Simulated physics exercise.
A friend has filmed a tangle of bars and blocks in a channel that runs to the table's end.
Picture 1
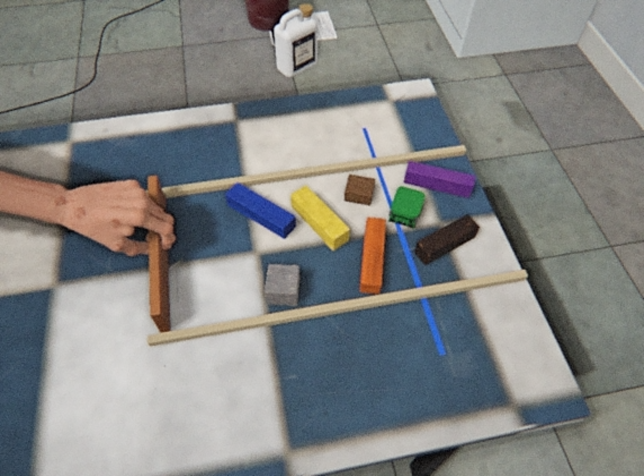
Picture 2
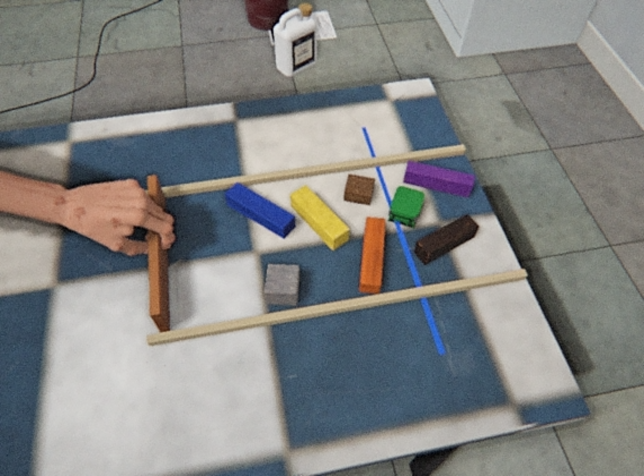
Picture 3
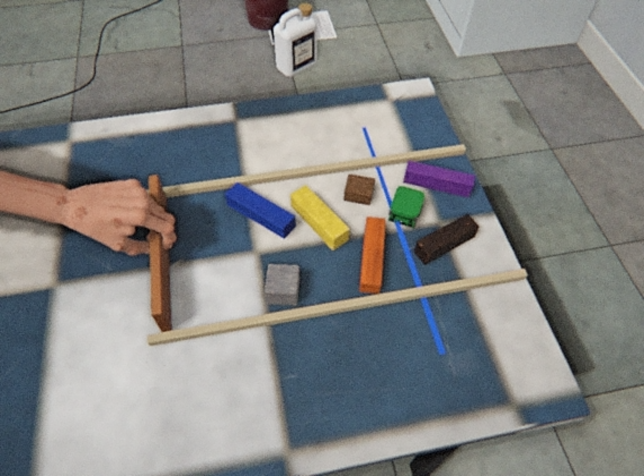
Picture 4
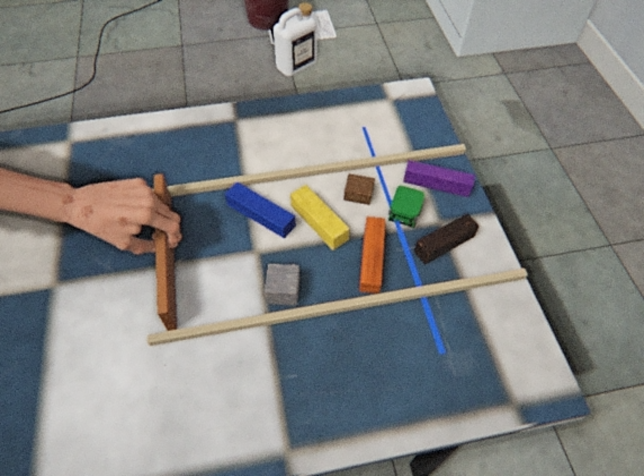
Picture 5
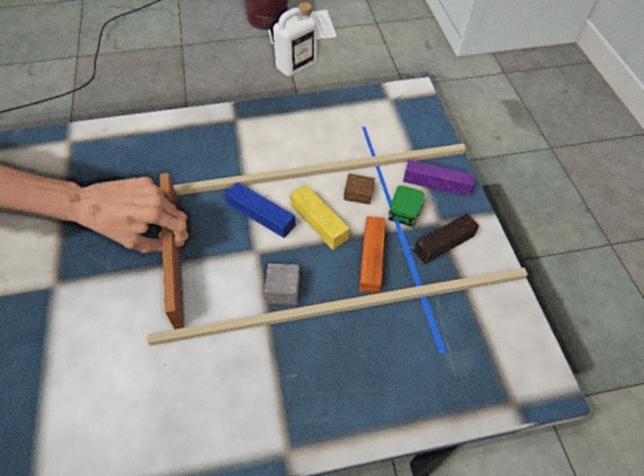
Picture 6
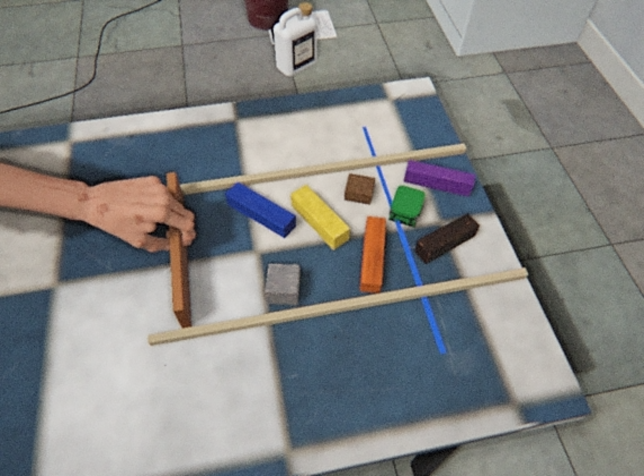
A hand slides an upright wooden board slowly a short way to the right between two pale rails on a blue-and-white checked table, seen from above at an angle. Ahead of it lie blue, yellow and orange bars and grey and brown blocks, with a green piece by a blue line and purple and black bars beyond. The pieces and the camera stay still.
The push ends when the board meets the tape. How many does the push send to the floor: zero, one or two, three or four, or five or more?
In the end the number that fall off is zero.
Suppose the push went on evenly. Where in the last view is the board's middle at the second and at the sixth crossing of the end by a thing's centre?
About (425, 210), then (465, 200).
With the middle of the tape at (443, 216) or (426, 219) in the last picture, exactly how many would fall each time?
Down on the floor: 2 and 1.
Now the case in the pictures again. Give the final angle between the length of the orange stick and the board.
Near 15 degrees.
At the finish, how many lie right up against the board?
2 of them.
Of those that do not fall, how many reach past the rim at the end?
Overhanging: 2.
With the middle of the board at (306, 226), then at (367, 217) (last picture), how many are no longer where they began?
At the one place 3, at the other 8.
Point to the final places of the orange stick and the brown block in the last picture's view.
The orange stick at (454, 243), the brown block at (429, 168).
Soon after, none off yet; purple bar at rest near (439, 178); black bar at rest near (447, 238); green case at rest near (407, 206).
At rest, the number that fall off is zero.
